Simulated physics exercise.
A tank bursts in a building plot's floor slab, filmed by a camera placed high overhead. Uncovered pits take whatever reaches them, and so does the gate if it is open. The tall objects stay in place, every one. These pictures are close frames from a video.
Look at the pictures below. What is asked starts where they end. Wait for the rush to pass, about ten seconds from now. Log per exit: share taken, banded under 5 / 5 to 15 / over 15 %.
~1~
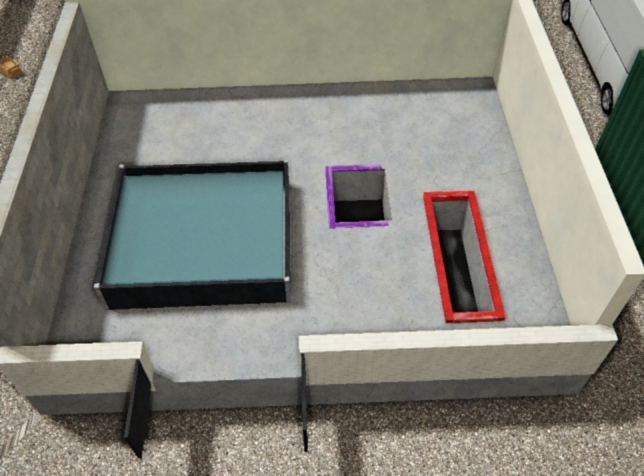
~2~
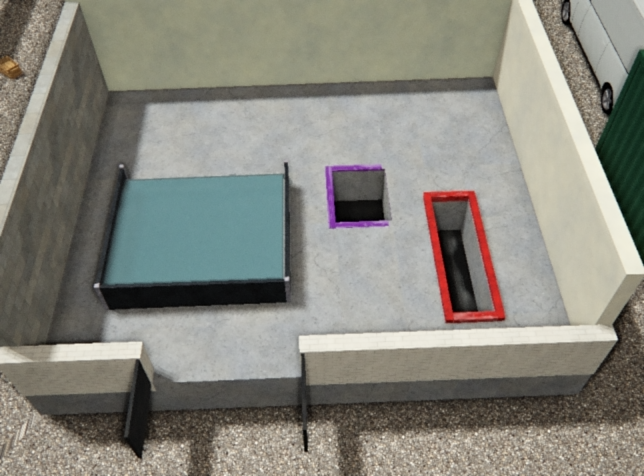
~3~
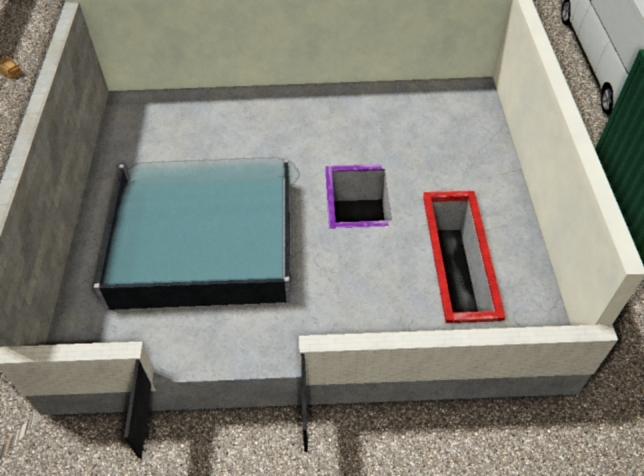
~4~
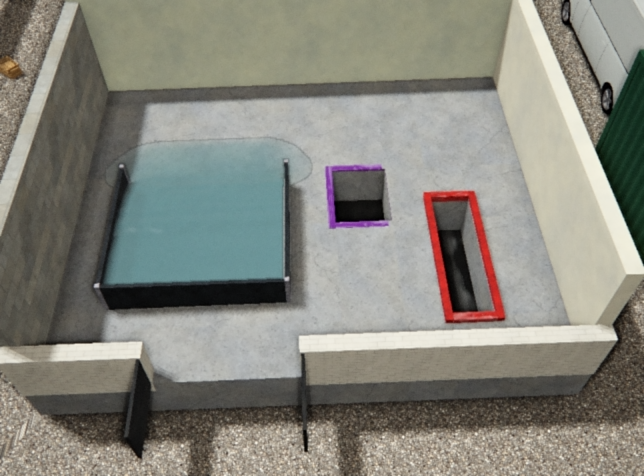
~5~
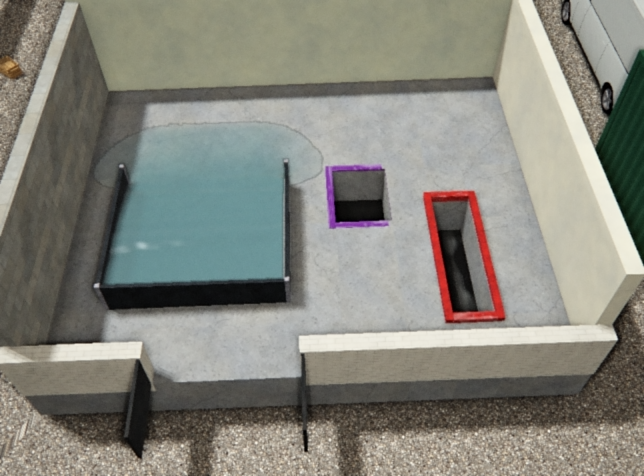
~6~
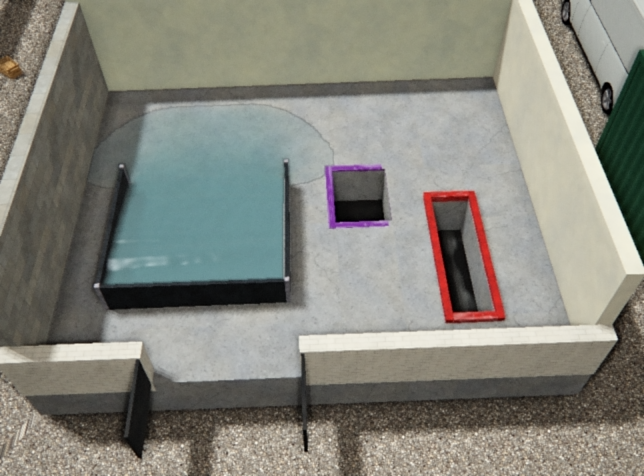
Log - gate: Under 5 %; red pit: Under 5 %; purple pit: 5 to 15 %.
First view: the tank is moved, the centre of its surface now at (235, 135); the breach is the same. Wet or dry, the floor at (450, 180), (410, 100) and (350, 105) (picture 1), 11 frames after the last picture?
Going through the three spots, I'd say high and dry, swamped, swamped.
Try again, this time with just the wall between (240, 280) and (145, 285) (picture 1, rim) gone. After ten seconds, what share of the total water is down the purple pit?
Purple takes 0 in a hundred.
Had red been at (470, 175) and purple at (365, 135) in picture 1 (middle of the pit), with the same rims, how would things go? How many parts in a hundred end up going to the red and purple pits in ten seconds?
The red pit takes 0 per cent, and the purple pit takes 20 per cent.
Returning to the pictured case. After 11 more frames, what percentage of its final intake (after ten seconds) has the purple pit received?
Close to 0 %.
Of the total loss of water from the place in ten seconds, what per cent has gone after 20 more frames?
My figure: 0 percent.
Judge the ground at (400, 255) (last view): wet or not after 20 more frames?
Looking at that place, I'd say still bare.
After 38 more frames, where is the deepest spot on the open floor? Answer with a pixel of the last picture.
It should be close to (40, 372).
A moment on, water covers 30 % of the floor; the gate 0 %, the red pit 0 %, the purple pit 0 %.
Next, water covers 35 % of the floor; the gate 0 %, the red pit 0 %, the purple pit 0 %.
Then, water covers 45 % of the floor; the gate 0 %, the red pit 0 %, the purple pit 0 %.
Later, water covers 70 % of the floor; the gate 0 %, the red pit 0 %, the purple pit 2 %.
In the end, water covers 90 % of the floor; the gate 1 %, the red pit 0 %, the purple pit 8 %.
